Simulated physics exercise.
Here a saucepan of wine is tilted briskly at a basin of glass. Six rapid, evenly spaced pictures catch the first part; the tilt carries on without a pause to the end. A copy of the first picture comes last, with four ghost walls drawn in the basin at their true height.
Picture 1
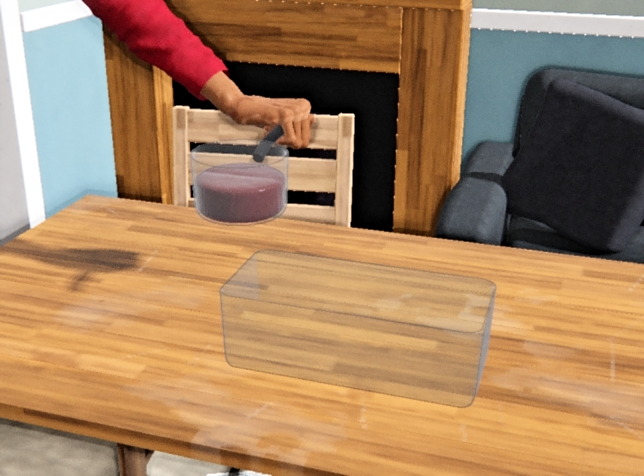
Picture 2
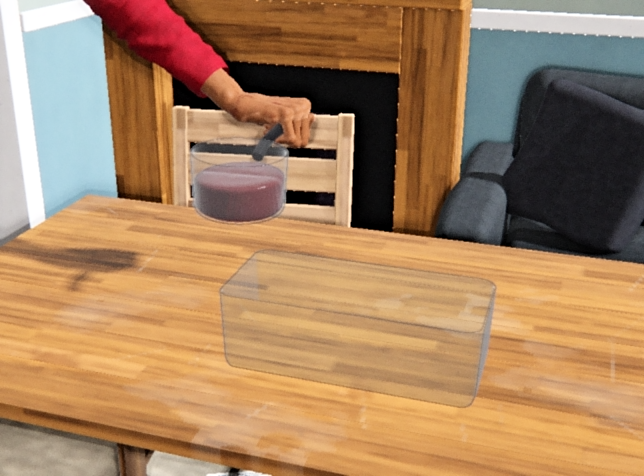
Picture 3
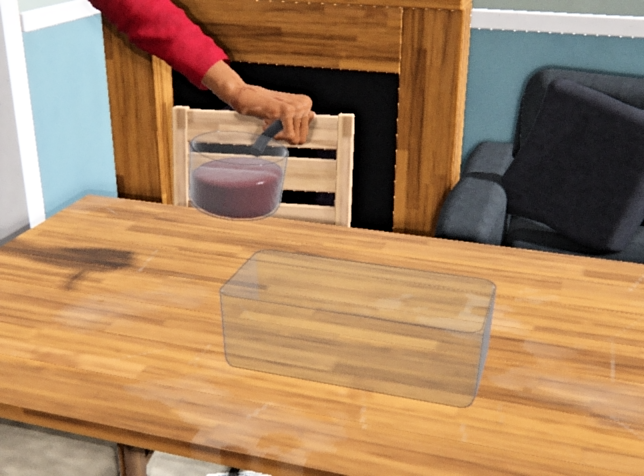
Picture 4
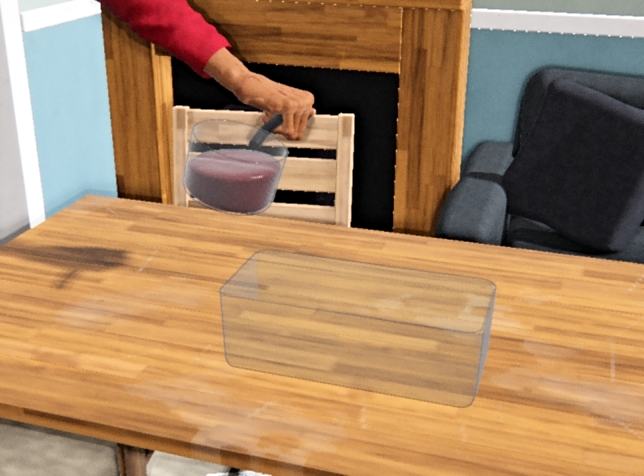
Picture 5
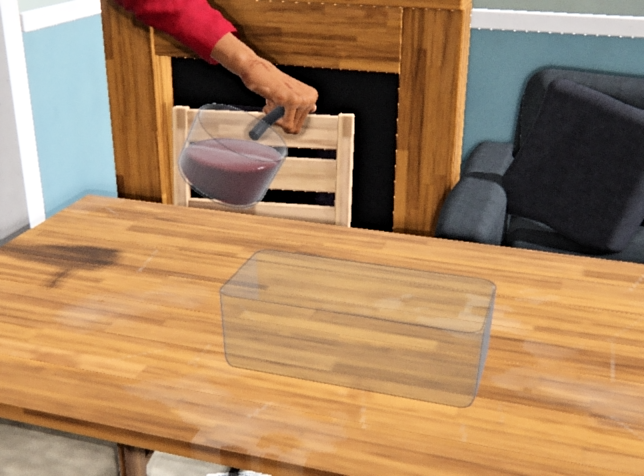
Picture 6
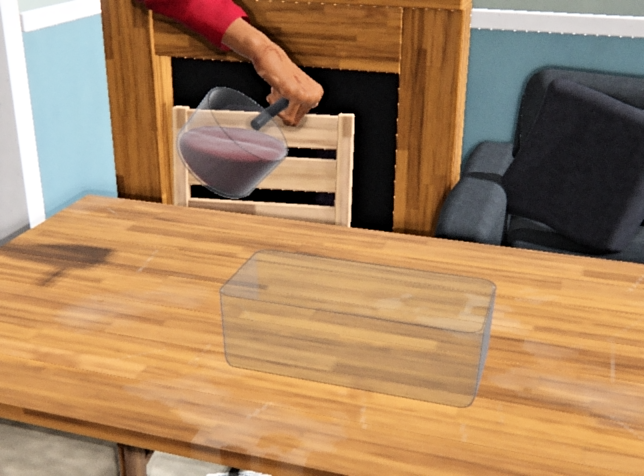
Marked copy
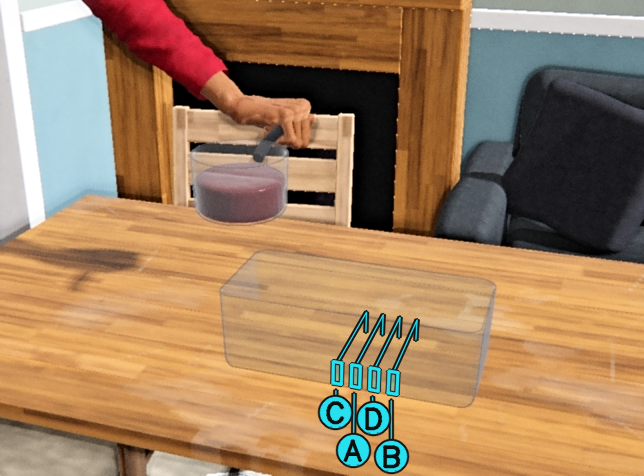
A hand in a red sleeve grips the dark handle of a clear saucepan of purplish wine above the far left of a wooden table, seen from slightly above in a room with blue walls. An empty clear glass basin sits mid-table, with a pale wooden chair and dark armchair behind. The hand briskly tilts the upright pan, wine reaching its lip, while the camera stays still.
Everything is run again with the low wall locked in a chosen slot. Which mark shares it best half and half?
A.
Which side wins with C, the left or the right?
The right one.
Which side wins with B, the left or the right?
The left one.
On the marked copy, A at (354, 393); B at (391, 400); C at (335, 390); D at (372, 397).
For position A, about 52 % ends left of the wall and 46 % right of it.
For position B, about 84 % ends left of the wall and 12 % right of it; 4 % is lost outside.
For position C, about 14 % ends left of the wall and 84 % right of it.
For position D, about 87 % ends left of the wall and 10 % right of it; 3 % is lost outside.
